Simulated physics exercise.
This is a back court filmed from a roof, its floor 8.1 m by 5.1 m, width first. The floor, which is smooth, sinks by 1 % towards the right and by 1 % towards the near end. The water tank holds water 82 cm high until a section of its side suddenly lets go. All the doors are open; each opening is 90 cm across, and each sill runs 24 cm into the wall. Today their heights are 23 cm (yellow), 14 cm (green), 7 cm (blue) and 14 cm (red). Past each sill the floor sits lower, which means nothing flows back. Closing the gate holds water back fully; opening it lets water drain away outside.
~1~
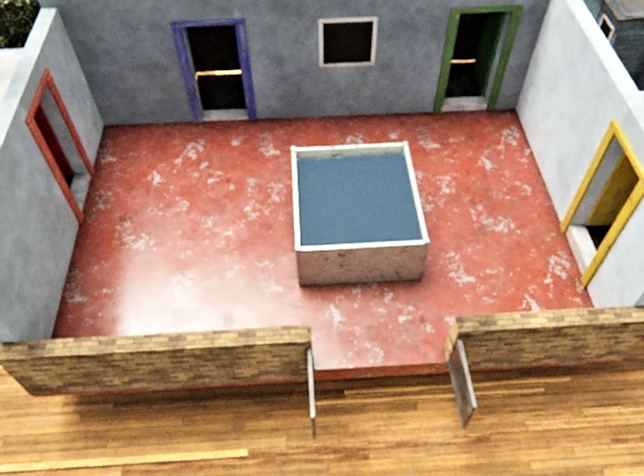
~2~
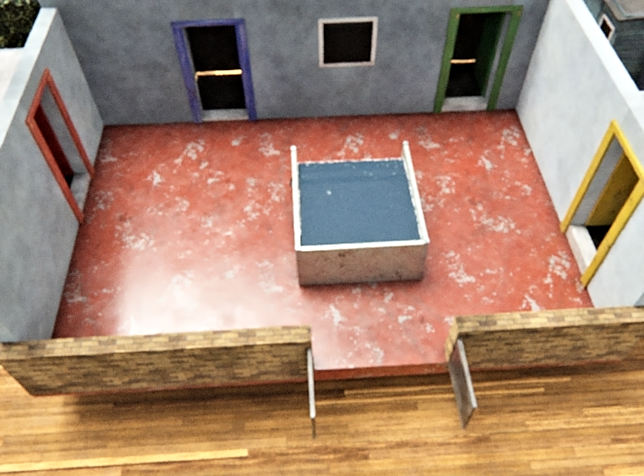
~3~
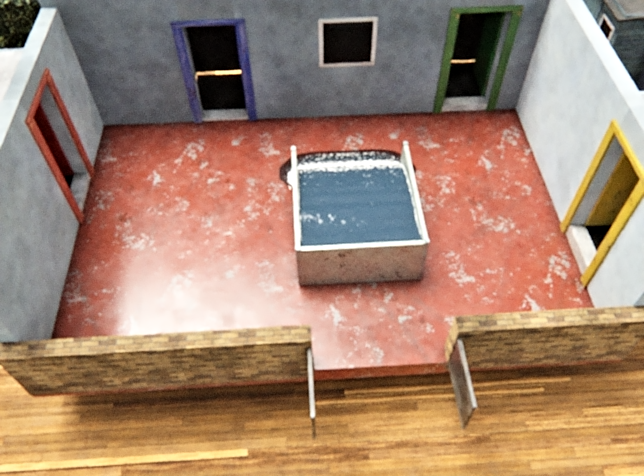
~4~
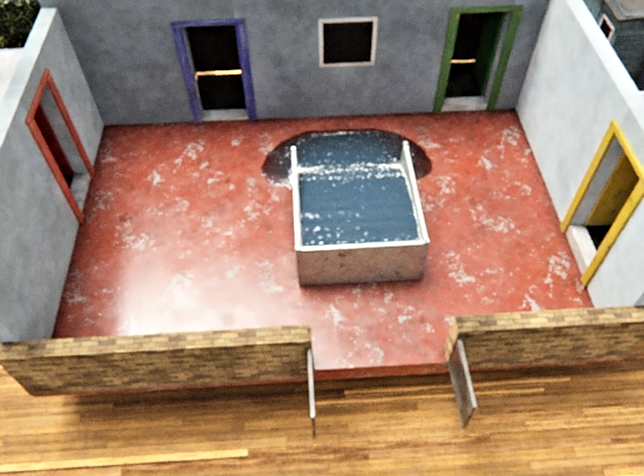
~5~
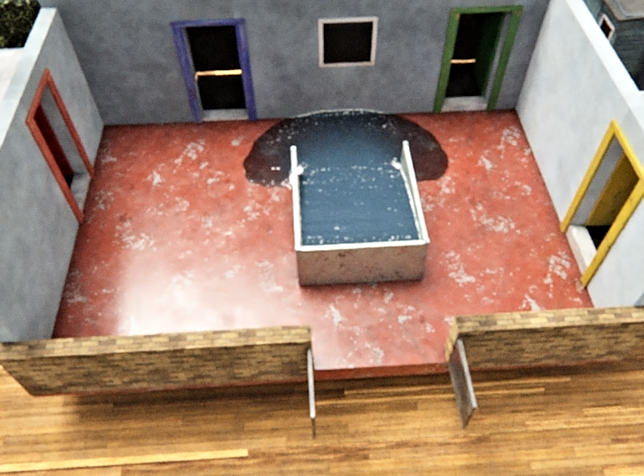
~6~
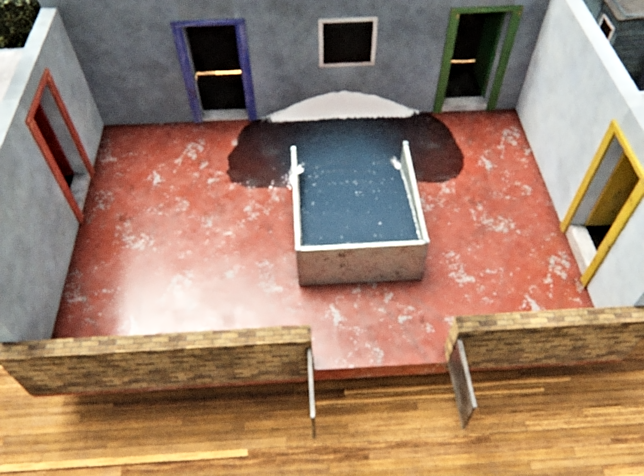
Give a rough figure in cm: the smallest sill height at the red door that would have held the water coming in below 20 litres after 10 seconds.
11 cm.
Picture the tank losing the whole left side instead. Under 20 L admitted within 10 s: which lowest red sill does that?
A height of around 25 cm.
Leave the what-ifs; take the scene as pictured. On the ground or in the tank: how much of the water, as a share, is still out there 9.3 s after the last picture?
Something near 84 out of a hundred parts.
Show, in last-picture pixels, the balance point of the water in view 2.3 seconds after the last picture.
I'd put it close to (340, 165).
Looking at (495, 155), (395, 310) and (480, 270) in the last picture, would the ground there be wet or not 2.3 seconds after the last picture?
First wet through, second bone-dry, third bone-dry.
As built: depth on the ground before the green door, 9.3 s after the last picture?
About 4.5 cm.
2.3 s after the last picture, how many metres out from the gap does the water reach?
About 5.0 m.
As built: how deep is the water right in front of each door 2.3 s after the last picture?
Centimetres: Yellow = 6, green = 12, blue = 11, red = 18.
Then, 0.7 s after the last picture water covers 20 % of the floor, deepest (52 cm) near (337, 123); it has not reached the red door.
Then, 2.3 s after the last picture water covers 50 % of the floor, deepest (35 cm) near (513, 122); 18 cm at the red door, 0 litres in over its 14 cm sill.
Then, 9.3 s after the last picture water covers 100 % of the floor, deepest (13 cm) near (584, 339); 2 cm at the red door, 7 litres in over its 14 cm sill.
At the red door as built, the water peaked near 18 cm, 2.3 s after the last picture.
Run again over the same 10 s with other heights there, 30 litres in over 9.5 cm, 13 litres over 12.5 cm. The limit of 20 litres is kept from about 11 cm up.
